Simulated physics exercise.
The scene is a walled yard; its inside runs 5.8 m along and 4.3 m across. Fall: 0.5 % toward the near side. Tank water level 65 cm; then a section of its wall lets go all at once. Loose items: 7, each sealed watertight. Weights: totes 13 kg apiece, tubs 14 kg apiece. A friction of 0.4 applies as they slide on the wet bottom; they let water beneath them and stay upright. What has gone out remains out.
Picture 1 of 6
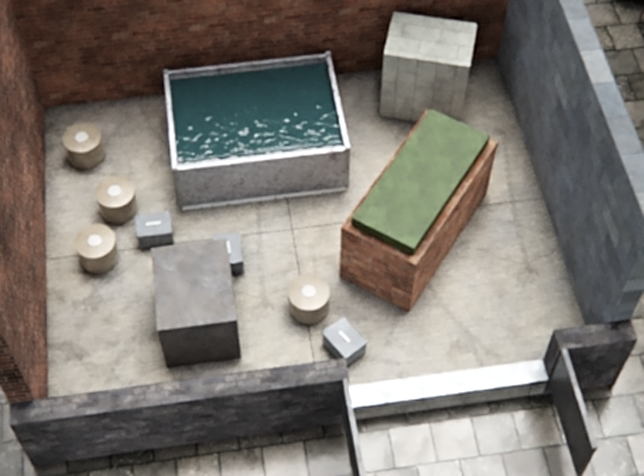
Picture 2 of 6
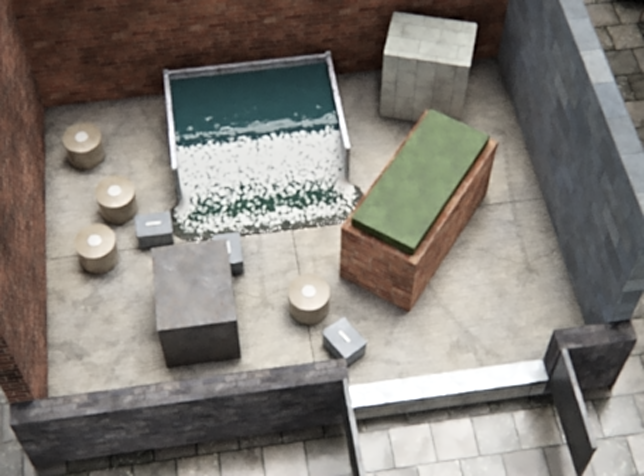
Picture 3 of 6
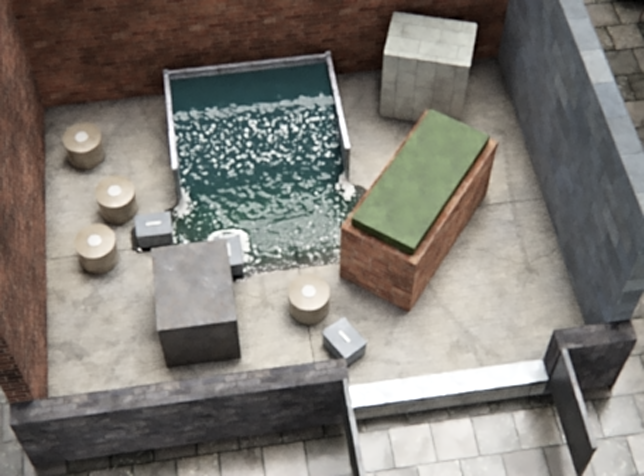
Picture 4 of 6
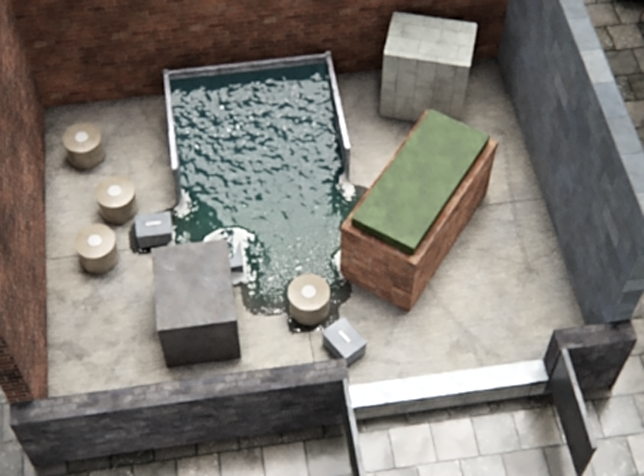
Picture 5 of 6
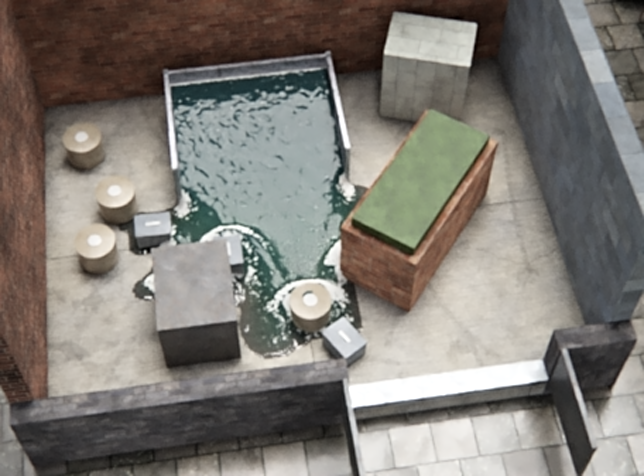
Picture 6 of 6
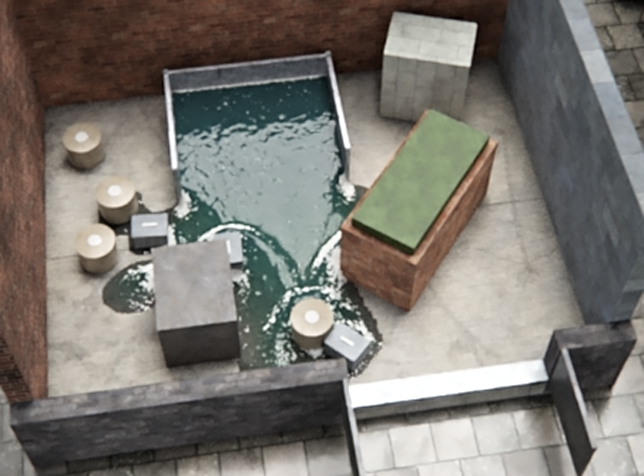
Water pours from a tank's open front across a walled yard, nudging a round tub slightly.
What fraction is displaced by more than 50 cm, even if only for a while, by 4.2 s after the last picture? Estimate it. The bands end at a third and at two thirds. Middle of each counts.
I predict the proportion will top two thirds or equal it.
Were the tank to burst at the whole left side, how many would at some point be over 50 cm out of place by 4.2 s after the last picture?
The answer would then be 5.
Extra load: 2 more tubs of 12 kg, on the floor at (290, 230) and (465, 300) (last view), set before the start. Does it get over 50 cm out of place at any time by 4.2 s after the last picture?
In that order: More, less.
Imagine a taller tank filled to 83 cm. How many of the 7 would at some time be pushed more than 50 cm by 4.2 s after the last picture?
Under that setup the answer is 7.
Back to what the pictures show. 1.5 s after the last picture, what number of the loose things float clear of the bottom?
The count is 2.
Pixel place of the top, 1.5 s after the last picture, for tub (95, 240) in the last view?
About (73, 190), give or take.
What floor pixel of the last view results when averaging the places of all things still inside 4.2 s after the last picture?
It works out to somewhere near (164, 210) on the floor.
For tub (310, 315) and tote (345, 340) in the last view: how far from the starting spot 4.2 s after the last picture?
150 cm, gone out.
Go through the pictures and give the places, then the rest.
The first frame shows a tub at (309, 292) rests on the ground; a tote at (344, 337), on the bottom; 2.7 m2 under water; 0 of 7 have shifted.
The second frame shows a tub at (309, 292) rests on the ground; a tote at (344, 337), on the bottom; 3.8 m2 under water; 0 of 7 have shifted.
The third frame shows a tub at (309, 292) rests on the ground; a tote at (344, 337), on the bottom; water covers 4.9 m2; 0 of 7 have shifted.
The fourth frame shows a tub at (309, 292), on the bottom; a tote at (344, 337) rests on the ground; 5.8 m2 under water; 1 of 7 have shifted.
The fifth frame shows a tub at (310, 300) rests on the ground, 11 cm from its start; a tote at (344, 337) rests on the ground; 6.4 m2 under water; 2 of 7 have shifted.
The sixth frame shows a tub at (312, 317) rests on the ground, 33 cm from its start; a tote at (347, 341), on the bottom, 6 cm from its start; water covers 7.3 m2; 2 of 7 have shifted.
Then, 0.4 s after the last picture 1 of 7 are over 50 cm from their spots; 2 afloat.
Then, 1.5 s after the last picture 3 of 7 are over 50 cm from their spots; 2 afloat.
Then, 2.8 s after the last picture 4 of 7 are over 50 cm from their spots; 1 afloat.
Then, 4.2 s after the last picture 6 of 7 are over 50 cm from their spots, and 6 have been at some point; 1 afloat.
